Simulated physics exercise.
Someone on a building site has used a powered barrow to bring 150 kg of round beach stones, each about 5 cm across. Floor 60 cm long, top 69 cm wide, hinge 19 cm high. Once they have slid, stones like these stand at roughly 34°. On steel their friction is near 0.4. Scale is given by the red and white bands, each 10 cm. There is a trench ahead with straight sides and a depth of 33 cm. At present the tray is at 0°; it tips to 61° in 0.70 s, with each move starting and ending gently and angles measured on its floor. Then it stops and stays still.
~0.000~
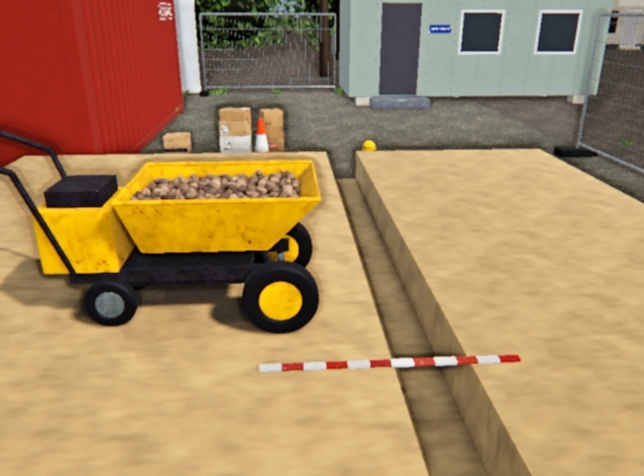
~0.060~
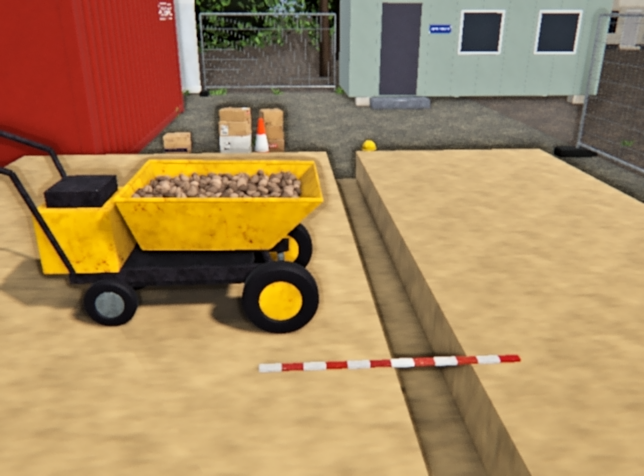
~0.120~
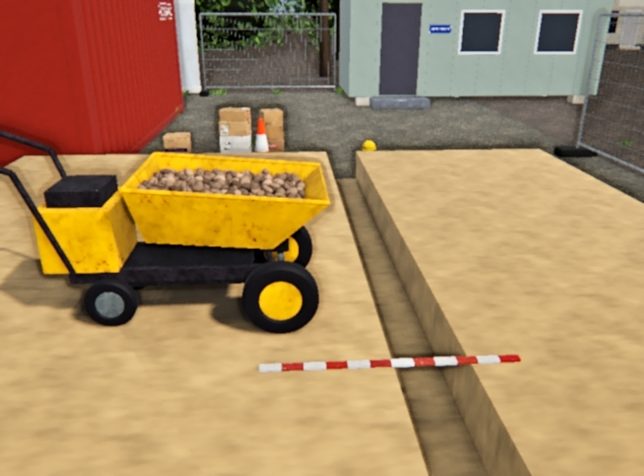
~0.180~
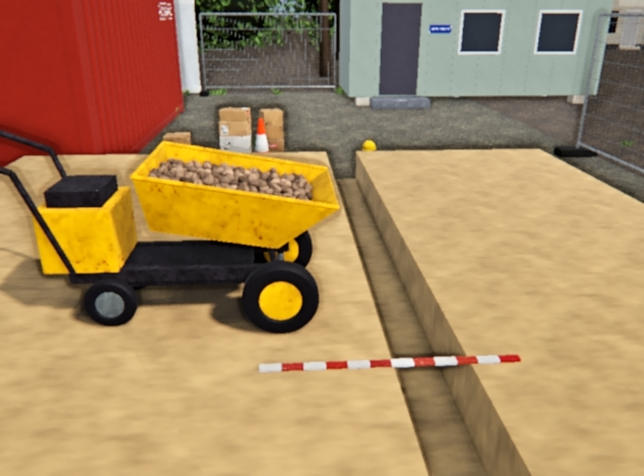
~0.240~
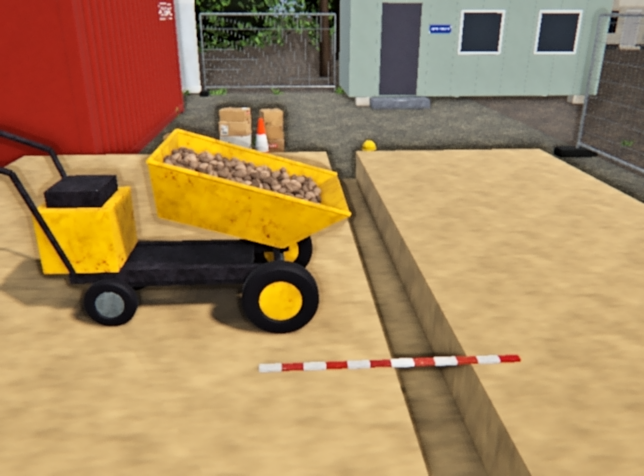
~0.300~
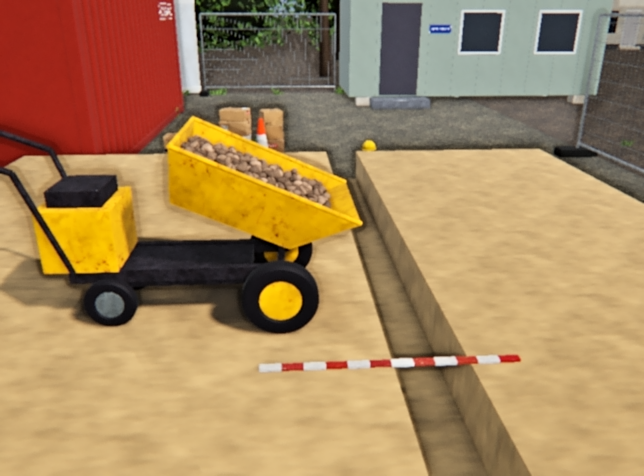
A building site with sandy ground, a red container, wire fencing and a pale green cabin behind is seen from slightly above by a still camera. A yellow powered barrow loaded with rounded brown stones stands at left, beside a narrow straight-sided trench and a red-and-white banded pole. The tray slowly tilts, its rear rising and its front lip shifting right and down, while the wheels stay still.
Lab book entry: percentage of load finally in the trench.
Approx. 64 percent.
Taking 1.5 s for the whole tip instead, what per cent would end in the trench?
Near 85 per cent.
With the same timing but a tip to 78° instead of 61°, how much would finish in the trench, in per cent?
Around 80 per cent would finish in the trench.
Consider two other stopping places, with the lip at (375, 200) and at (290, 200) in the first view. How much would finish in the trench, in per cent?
About 15 per cent from the first spot, about 90 from the second.
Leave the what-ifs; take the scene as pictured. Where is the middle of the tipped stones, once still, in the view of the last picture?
Their centre sits close to (422, 330).
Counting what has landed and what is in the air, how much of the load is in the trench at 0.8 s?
By that point it's something like 20 in a hundred.
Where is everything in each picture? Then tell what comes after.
The first frame shows lip at (320, 200), floor tilted 0°, highest stones at (255, 182).
The second frame shows lip at (322, 201), floor tilted 1°, highest stones at (220, 183); the stones move at 0.3 m/s on average.
In the third frame, the tray is at 5°, its lip at (329, 203); the top of the load is at (177, 178); the stones move at 0.6 m/s on average.
The fourth frame shows lip at (339, 208), floor tilted 10°, highest stones at (177, 169); the stones move at 0.9 m/s on average.
In the fifth frame, the tray is at 17°, its lip at (350, 215); the top of the load is at (186, 157); the stones move at 1.1 m/s on average.
The sixth frame shows lip at (361, 224), floor tilted 24°, highest stones at (199, 145); the stones move at 1.2 m/s on average.
After 0.5 s the floor is at 51°; 100 % in the tray; the foremost stones are at (370, 241).
After 0.8 s the floor is at 61°; 79 % in the tray, 21 % in the trench; the foremost stones are at (446, 307).
After 1.1 s the floor is at 61°; 26 % in the tray, 40 % in the trench, 34 % past the trench; the foremost stones are at (571, 311).
After 3.1 s the floor is at 61°; 0 % in the tray, 64 % in the trench, 36 % past the trench; the foremost stones are past the picture's edge.
